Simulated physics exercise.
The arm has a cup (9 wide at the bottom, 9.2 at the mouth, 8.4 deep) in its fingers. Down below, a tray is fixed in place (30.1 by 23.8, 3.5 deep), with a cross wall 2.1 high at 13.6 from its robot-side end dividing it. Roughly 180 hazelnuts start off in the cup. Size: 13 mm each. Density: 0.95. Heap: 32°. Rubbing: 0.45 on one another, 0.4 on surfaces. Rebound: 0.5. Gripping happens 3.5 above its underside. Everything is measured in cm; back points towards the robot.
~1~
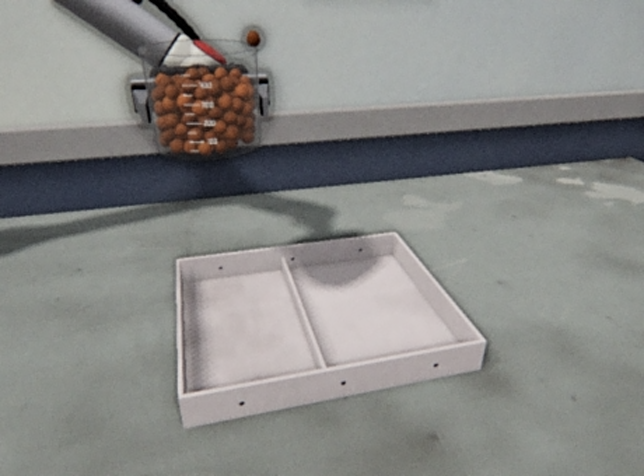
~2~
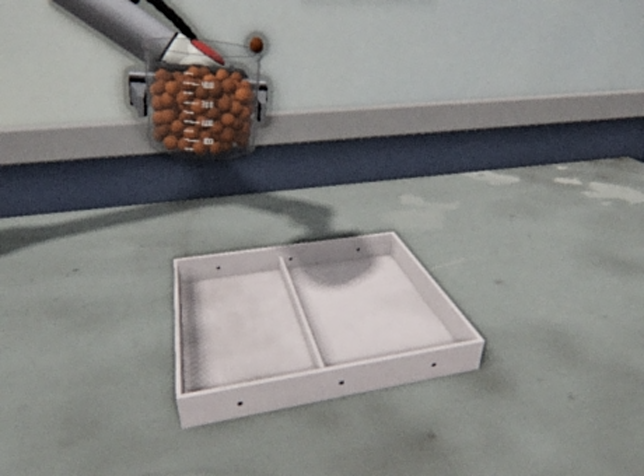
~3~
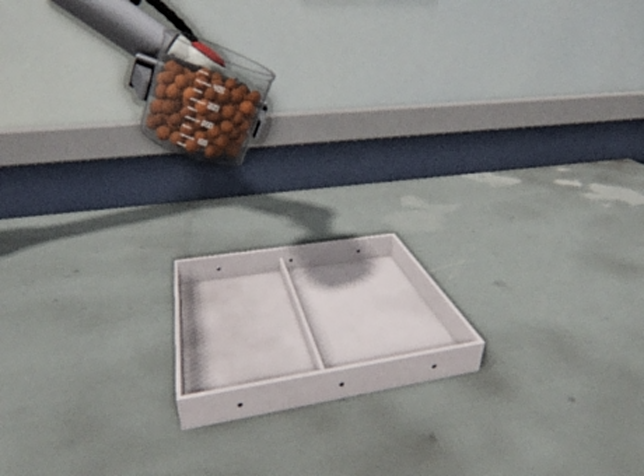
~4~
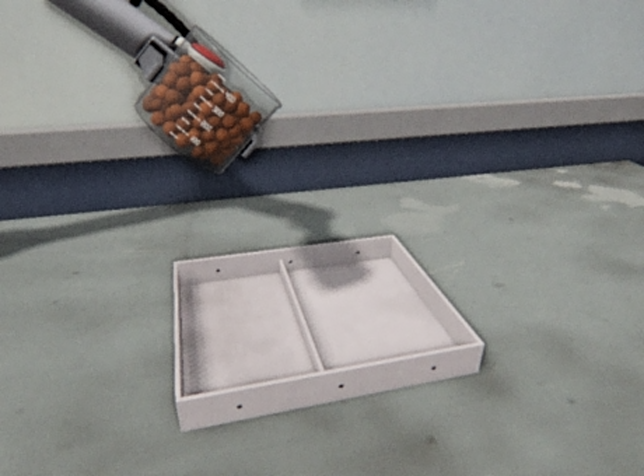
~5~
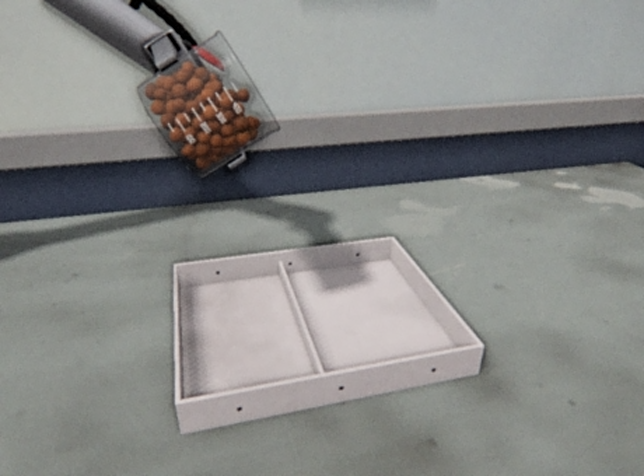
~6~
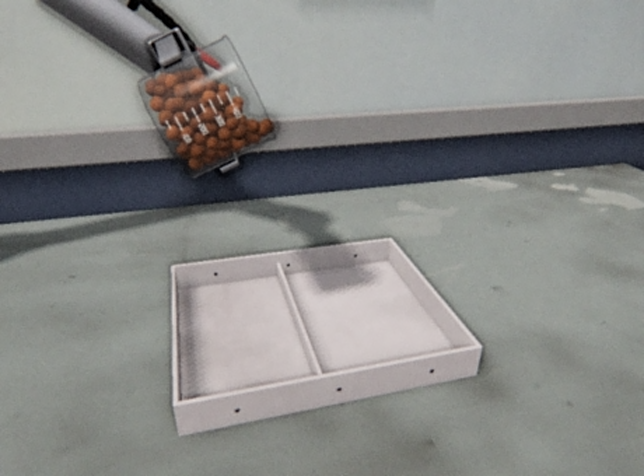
A robotic arm holding a clear cup full of brown hazelnuts above a white, two-compartment tray gradually tilts the cup steeply, and the nuts shift inside it while the tray stays still on the grey-green surface.
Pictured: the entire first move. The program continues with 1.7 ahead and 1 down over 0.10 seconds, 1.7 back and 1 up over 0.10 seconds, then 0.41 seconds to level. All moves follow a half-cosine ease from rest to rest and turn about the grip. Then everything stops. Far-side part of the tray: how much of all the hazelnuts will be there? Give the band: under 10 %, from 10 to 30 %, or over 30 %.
The share falls under 10 %.
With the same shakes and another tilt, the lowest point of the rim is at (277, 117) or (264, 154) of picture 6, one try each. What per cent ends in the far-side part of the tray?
Roughly 0 per cent, then roughly 25 per cent.
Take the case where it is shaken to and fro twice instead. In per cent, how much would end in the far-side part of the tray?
Probably about 5 in a hundred.
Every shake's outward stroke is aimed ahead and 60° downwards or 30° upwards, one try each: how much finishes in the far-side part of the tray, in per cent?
First try about 0 %, second try about 5 %.
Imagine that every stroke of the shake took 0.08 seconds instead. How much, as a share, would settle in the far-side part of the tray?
Roughly 5 in a hundred.
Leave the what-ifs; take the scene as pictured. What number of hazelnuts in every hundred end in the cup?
About 100 percent.
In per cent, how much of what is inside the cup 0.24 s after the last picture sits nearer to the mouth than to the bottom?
Mouth half: Close to 40 per cent.
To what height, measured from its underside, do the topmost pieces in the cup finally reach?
Height at rest: Approx. 8.0 cm.
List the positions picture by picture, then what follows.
The first picture shows cup middle at (205, 100), level; upper third of the load around (205, 91), from x 160 to 255, top at y 40; 176 in the cup.
The second picture shows cup middle at (204, 99), tilted 6° forward; upper third of the load around (199, 90), from x 155 to 255, top at y 45.
The third picture shows cup middle at (206, 101), tilted 23° forward; upper third of the load around (193, 92), from x 155 to 255, top at y 70.
The fourth picture shows cup middle at (209, 104), tilted 44° forward; upper third of the load around (193, 92), from x 150 to 255, top at y 60.
The fifth picture shows cup middle at (210, 108), tilted 61° forward; upper third of the load around (191, 92), from x 150 to 255, top at y 70.
The sixth picture shows cup middle at (208, 110), tilted 67° forward; upper third of the load around (187, 94), from x 150 to 265, top at y 75; 176 in the cup.
Then, 0.24 s later, tilted 65° forward, highest piece 29 above the table; 175 in the cup, 1 in flight or on a rim.
Then, 0.49 s later, tilted 14° forward, highest piece 31 above the table; 172 in the cup, 3 in the far-side part, 1 in flight or on a rim.
Then, 0.81 s later, level, highest piece 31 above the table; 172 in the cup, 4 in the far-side part.
Then, 1.86 s later, level, highest piece 31 above the table; 172 in the cup, 4 in the far-side part.
At rest, 172 in the cup, 4 in the far-side part. That is 2 % in the far-side part of the tray.
